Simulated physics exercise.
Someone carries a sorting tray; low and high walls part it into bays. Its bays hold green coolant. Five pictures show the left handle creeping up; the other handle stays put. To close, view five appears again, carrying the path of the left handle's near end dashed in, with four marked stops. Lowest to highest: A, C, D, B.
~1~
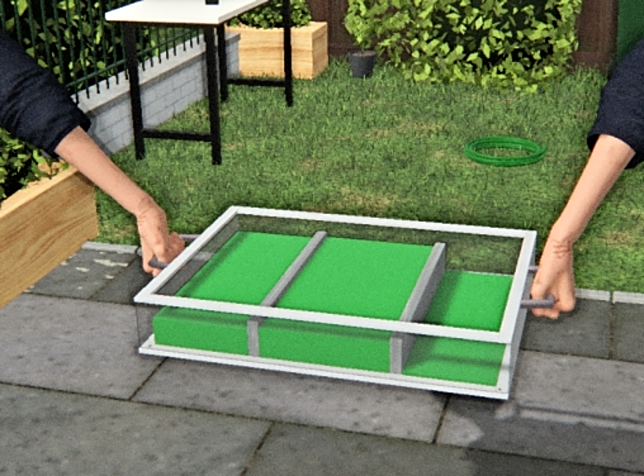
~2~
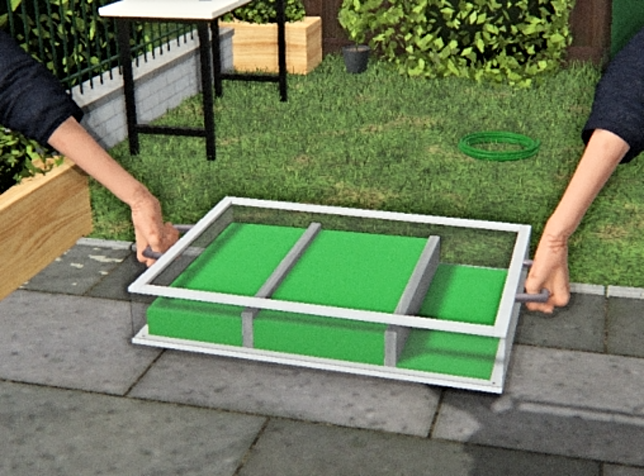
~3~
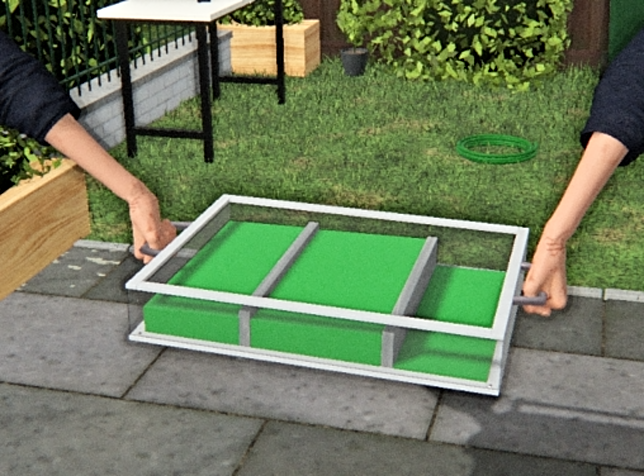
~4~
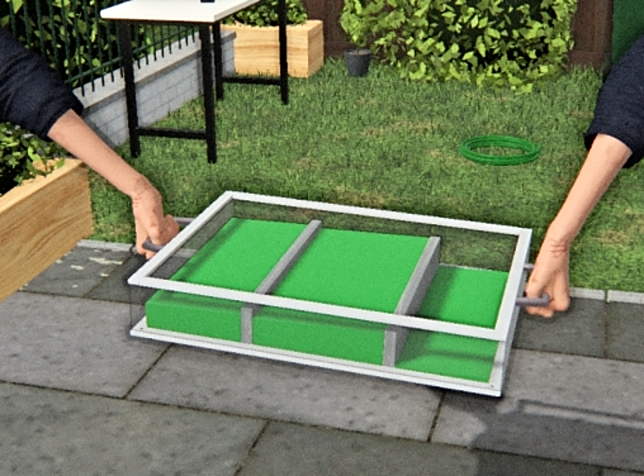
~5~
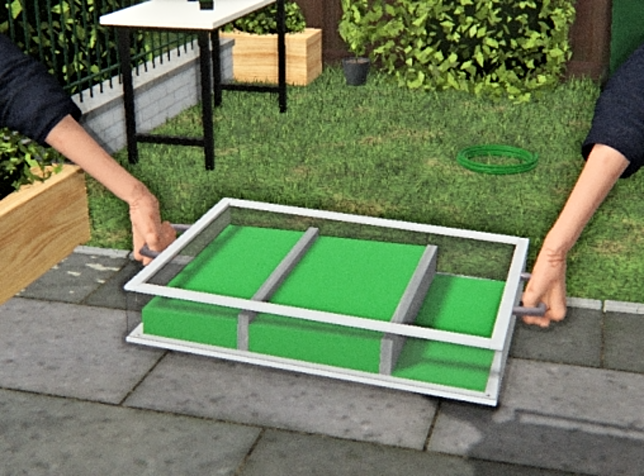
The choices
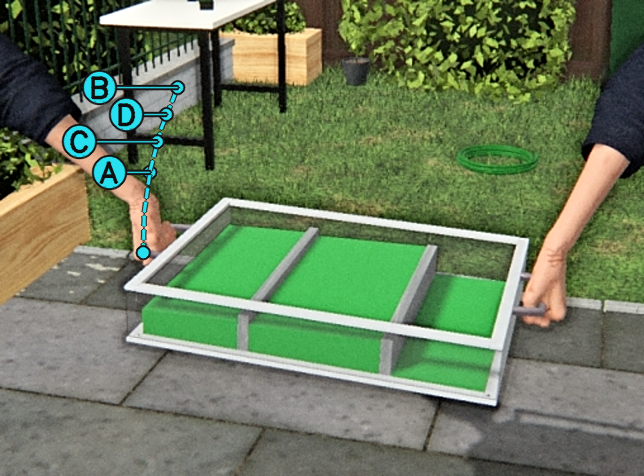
Two hands hold a clear divided tray of green liquid and tilt it slightly rightward.
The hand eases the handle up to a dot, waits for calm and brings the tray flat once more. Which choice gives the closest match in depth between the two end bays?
It is A.
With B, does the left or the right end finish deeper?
The right end bay.
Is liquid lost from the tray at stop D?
Yes.
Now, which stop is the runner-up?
C it is.
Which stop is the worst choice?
The answer is B.
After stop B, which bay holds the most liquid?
That is the right bay.
On the marked copy, A at (149, 172); B at (177, 87); C at (157, 141); D at (166, 114).
Choosing A, the two end bays stand about equally deep; nothing spills.
Choosing B, the right end bay stands much deeper than the other; about 25 % goes over the rim.
Choosing C, the right end bay stands much deeper than the other; nothing spills.
Choosing D, the right end bay stands much deeper than the other; about 13 % goes over the rim.
